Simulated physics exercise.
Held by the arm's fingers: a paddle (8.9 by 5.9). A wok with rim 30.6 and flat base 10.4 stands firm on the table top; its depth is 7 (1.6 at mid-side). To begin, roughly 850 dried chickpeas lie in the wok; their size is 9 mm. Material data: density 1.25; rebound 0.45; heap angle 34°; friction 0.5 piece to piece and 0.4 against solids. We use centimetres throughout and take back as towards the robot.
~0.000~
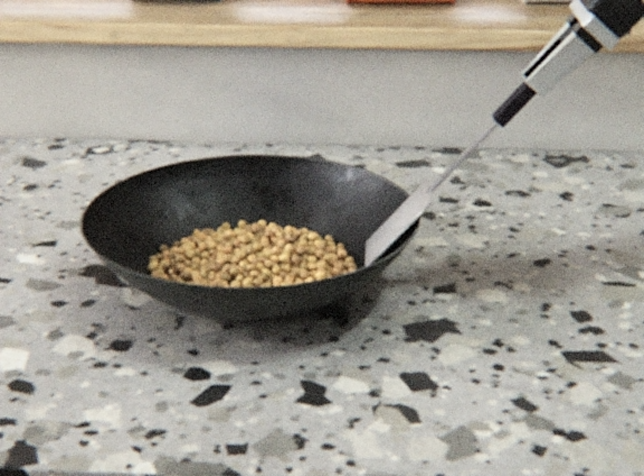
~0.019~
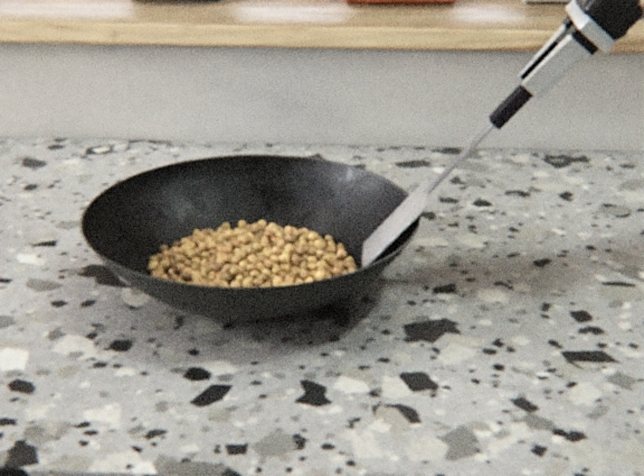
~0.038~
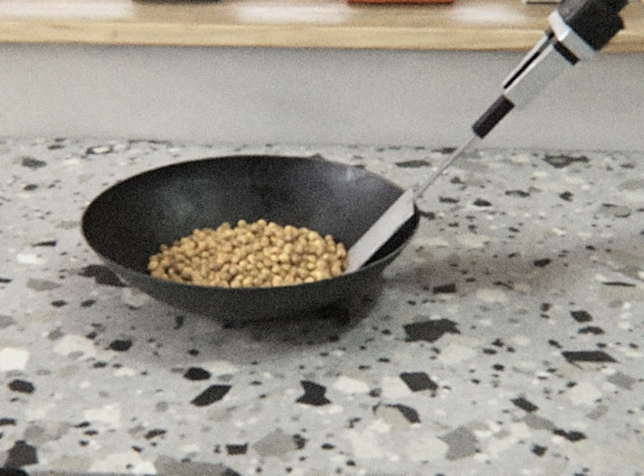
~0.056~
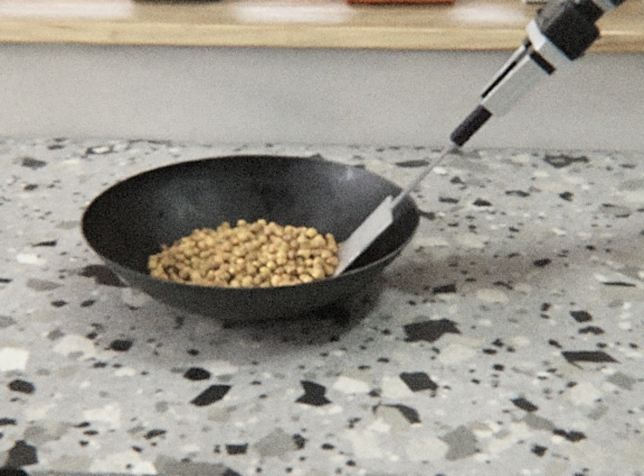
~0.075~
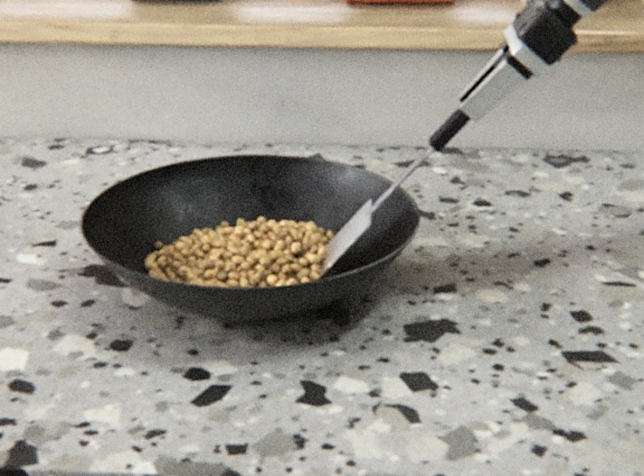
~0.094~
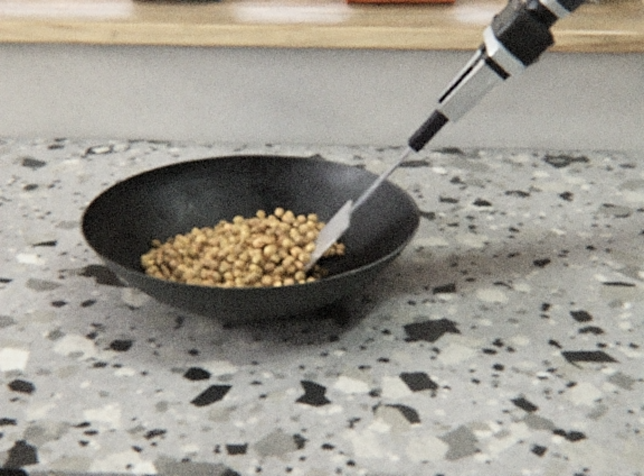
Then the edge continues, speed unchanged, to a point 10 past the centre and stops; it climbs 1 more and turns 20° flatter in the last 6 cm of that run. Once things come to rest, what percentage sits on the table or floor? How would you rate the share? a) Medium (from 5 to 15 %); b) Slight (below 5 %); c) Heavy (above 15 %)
a, medium (from 5 to 15 %).
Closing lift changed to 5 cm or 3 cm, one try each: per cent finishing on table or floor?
Roughly 10 per cent, then 15 per cent.
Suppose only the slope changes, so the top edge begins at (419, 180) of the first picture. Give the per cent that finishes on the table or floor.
Spill: Approx. 10 per cent.
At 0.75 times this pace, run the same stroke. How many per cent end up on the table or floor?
Estimate: Approx. 0 %.
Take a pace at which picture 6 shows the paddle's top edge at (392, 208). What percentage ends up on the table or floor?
Some 0 percent.
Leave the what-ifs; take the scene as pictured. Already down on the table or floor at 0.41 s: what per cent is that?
Close to 2 per cent of the load.
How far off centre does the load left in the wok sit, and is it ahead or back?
Ahead of centre, roughly 4.0 centimetres.
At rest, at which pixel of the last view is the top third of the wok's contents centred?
It is centred near (149, 247).
After 0.14 s, sloping 50°, highest piece 6 above the table; 854 in the wok.
After 0.19 s, sloping 44°, highest piece 6 above the table; 854 in the wok.
After 0.41 s, sloping 30°, highest piece 8 above the table; 788 in the wok, 20 on the table or floor, 46 on the blade or in flight.
After 1.46 s, sloping 30°, highest piece 6 above the table; 787 in the wok, 67 on the table or floor.
In the end, 787 in the wok, 67 on the table or floor. That is 8 % on the table or floor.
